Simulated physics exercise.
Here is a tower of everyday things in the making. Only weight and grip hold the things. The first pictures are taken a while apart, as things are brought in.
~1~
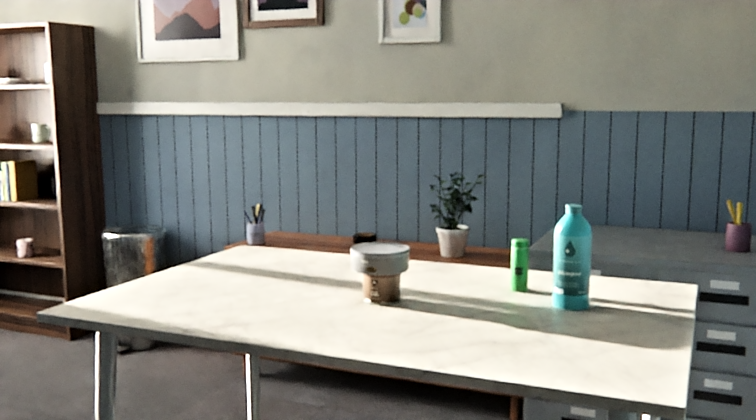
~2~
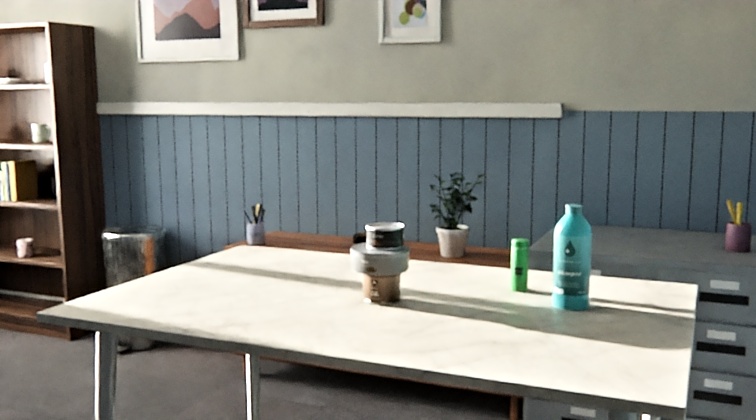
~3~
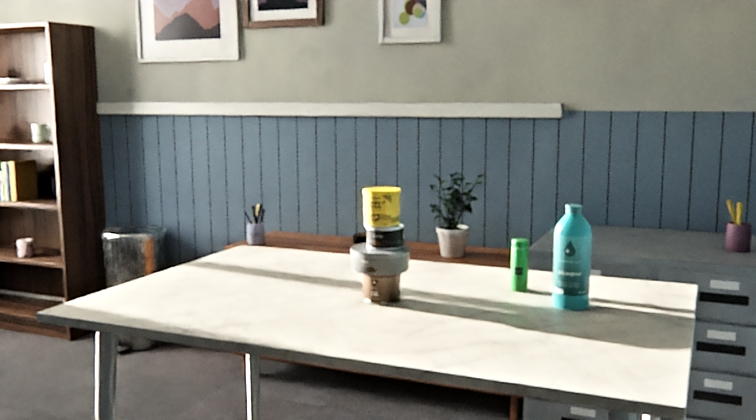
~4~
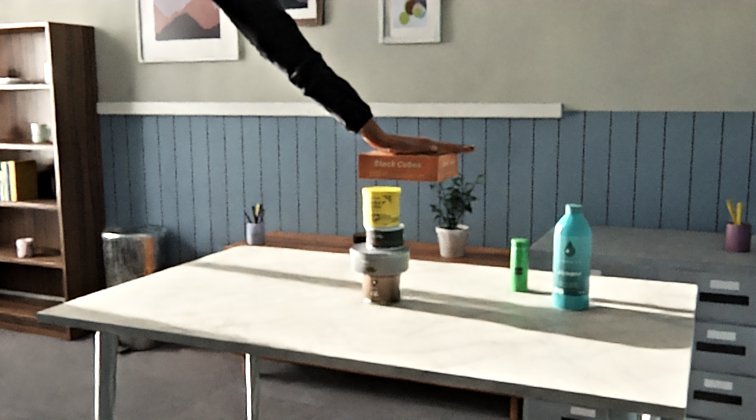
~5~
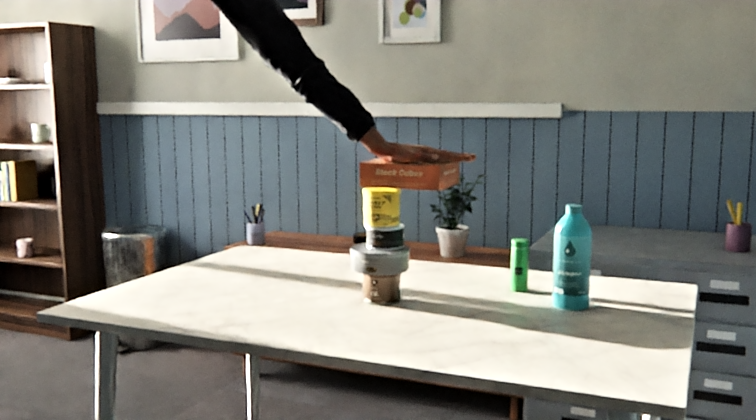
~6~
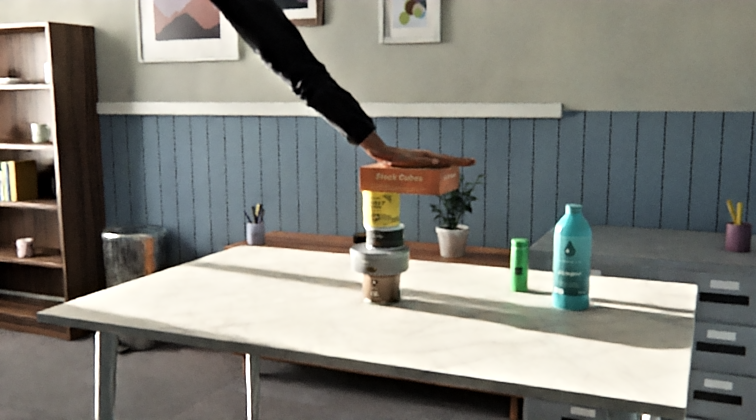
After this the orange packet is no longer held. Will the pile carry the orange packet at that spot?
It comes apart.
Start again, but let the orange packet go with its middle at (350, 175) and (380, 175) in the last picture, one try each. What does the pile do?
In the first case it loses its balance; in the second case it keeps its balance.
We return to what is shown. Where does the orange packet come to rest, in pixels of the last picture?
Near (432, 263).
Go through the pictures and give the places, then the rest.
In the first picture, the last thing is not in view yet.
In the second picture, the last thing is not in view yet; green shaker (520, 265).
In the third picture, the last thing is not in view yet; grey tub (380, 258).
In the fourth picture, on its way; orange packet (409, 165); yellow pot (382, 207).
In the fifth picture, on its way; orange packet (410, 173); green shaker (520, 265).
In the sixth picture, in place under the hand; orange packet (410, 178); grey tub (380, 258).
Then, 0.30 s on from there, orange packet now fallen.
Then, 0.40 s on from there, things are still on the move.
Then, 0.50 s on from there, as before.
In the end, fallen, orange packet; the other 6 unmoved. At the end, from the last picture's camera, orange packet near (432, 263). The pile gives way.
